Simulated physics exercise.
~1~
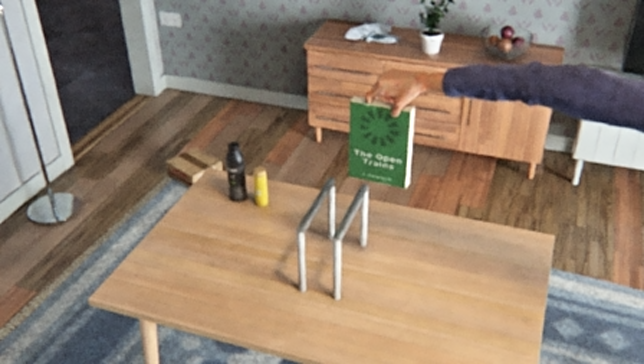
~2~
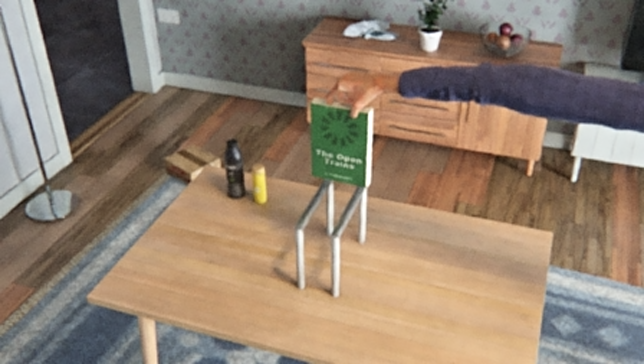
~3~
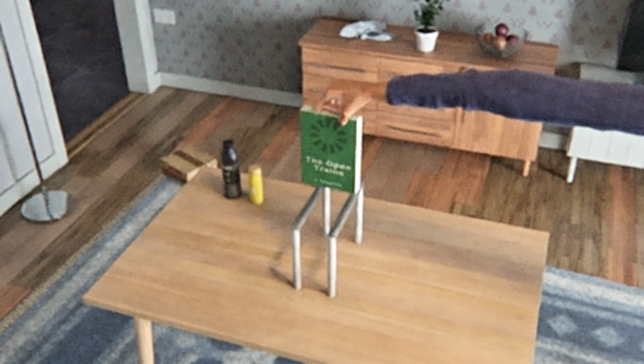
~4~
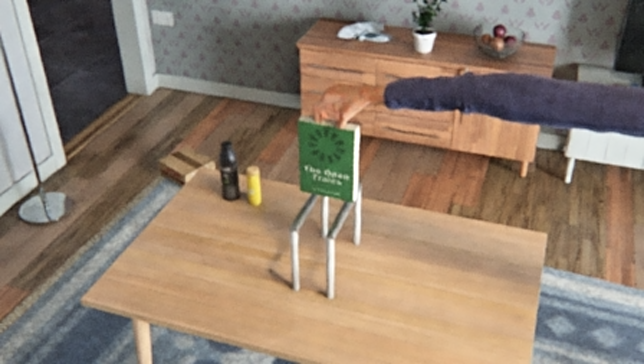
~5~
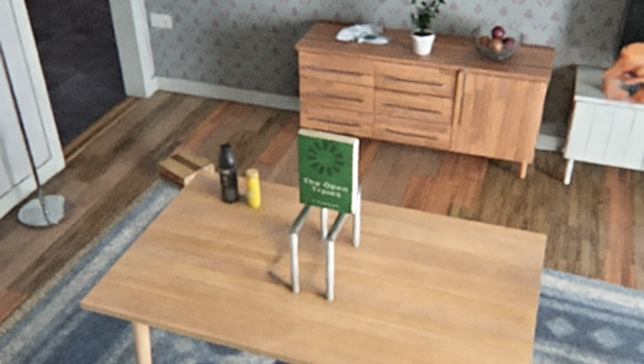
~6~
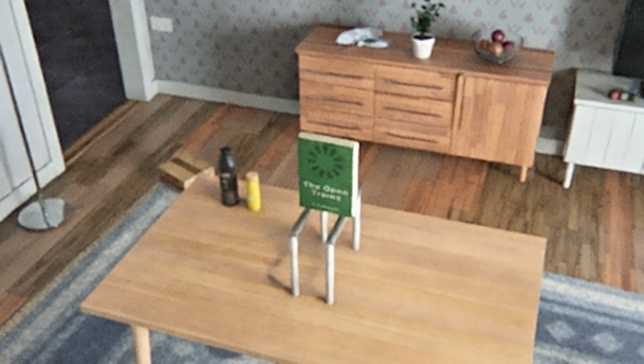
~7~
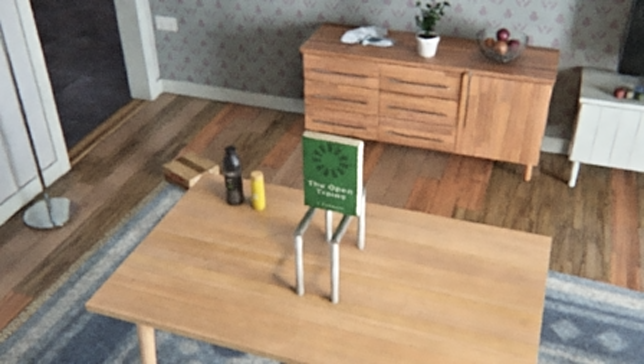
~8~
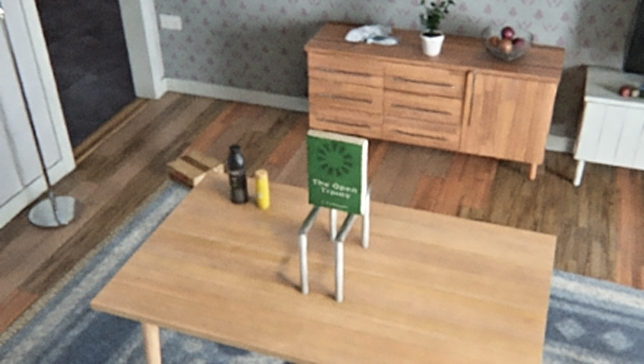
A green book hangs upright from a hand whose dark-sleeved arm reaches in from the right, above a light wooden table seen from a raised, slightly swaying view in a living room. On the table stand a metal stand with a gap in its top and, to its left, a black bottle and a yellow shaker; a wooden sideboard sits behind. The hand carries the book left and lowers it onto the stand. It then lets go and withdraws to the right. The book settles slightly and stays upright, lodged on top, while the bottle and shaker remain in place.
